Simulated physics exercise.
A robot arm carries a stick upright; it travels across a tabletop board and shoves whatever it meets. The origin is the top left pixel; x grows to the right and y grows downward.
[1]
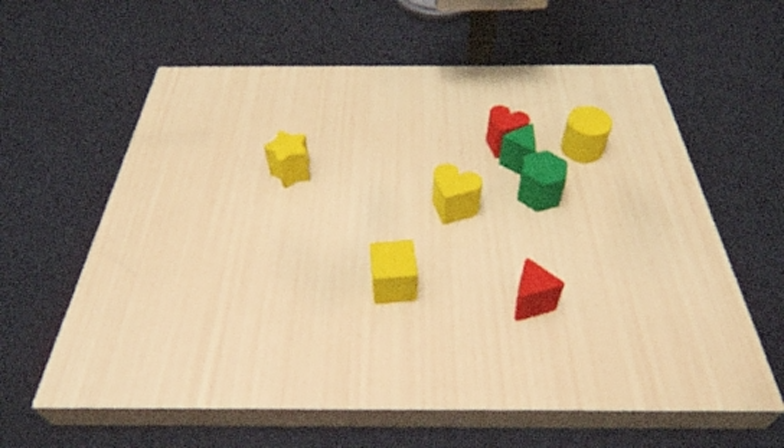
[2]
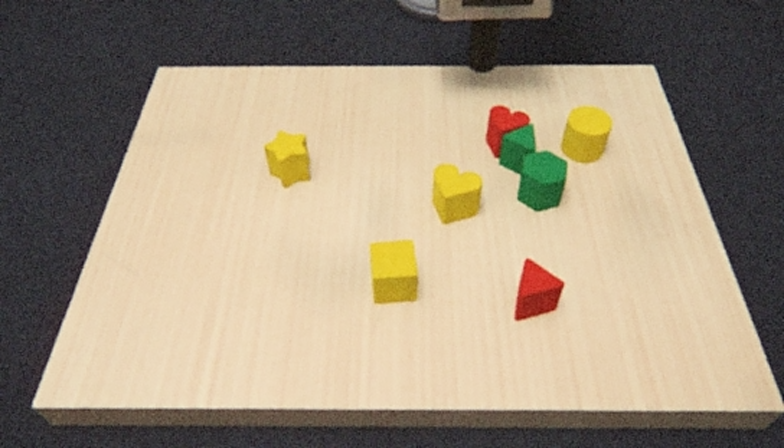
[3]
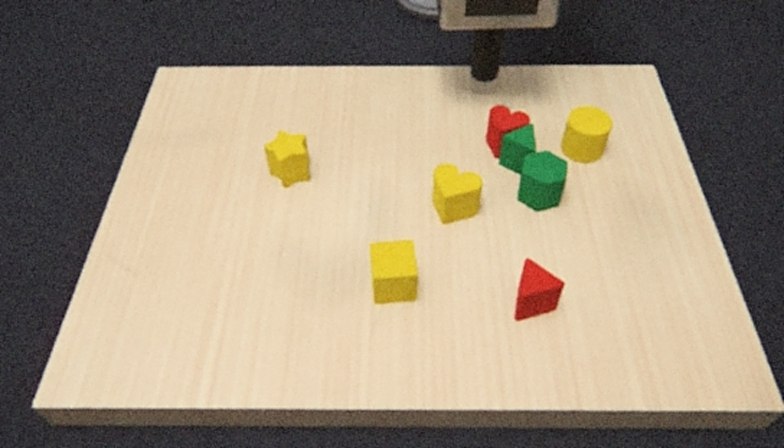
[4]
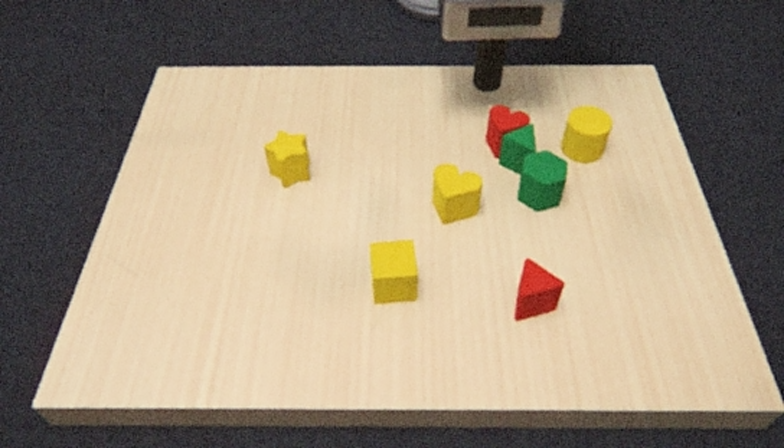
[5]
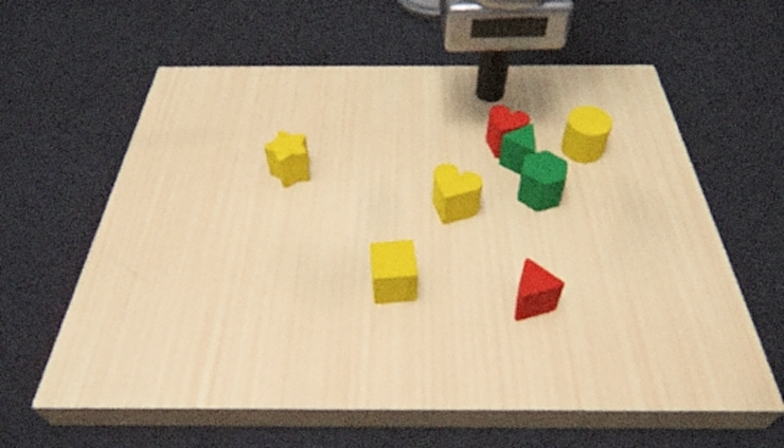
A dark stick under a grey machine part moves slowly from the top edge a short way onto a pale wooden board, seen from above at a fixed angle. Yellow star, heart and square blocks sit from left to centre, with red heart, green triangular, green hexagonal and yellow round blocks at upper right, and a red triangular one below. The blocks stay still.
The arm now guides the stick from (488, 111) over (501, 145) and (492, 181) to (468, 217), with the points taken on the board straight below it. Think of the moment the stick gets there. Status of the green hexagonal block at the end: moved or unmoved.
It is moved from its place.
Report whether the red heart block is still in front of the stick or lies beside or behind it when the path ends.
It is off to the side or behind.
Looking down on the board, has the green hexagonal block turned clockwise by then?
Short answer: Yes.
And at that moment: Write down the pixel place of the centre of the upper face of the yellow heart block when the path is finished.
For the centre of its top, I'd go with (439, 192).
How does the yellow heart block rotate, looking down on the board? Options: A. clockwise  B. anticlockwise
A: Clockwise.
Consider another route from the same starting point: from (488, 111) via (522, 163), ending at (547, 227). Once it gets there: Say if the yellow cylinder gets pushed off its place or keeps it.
Left where it is.
On the path given first. One third of the way, stick (504, 128); red heart block (507, 136), turned 25° anticlockwise; green triangular block (535, 149), turned 30° anticlockwise; green hexagonal block (555, 175), turned 25° clockwise.
Two thirds of the way, stick (494, 165); red heart block (504, 175), turned 35° anticlockwise; green triangular block (543, 152), turned 45° anticlockwise; green hexagonal block (557, 177), turned 25° clockwise.
At the end, stick (470, 200); yellow heart block (439, 192), turned 60° clockwise; red heart block (504, 197), turned 95° anticlockwise; green triangular block (543, 152), turned 45° anticlockwise; green hexagonal block (557, 177), turned 25° clockwise.
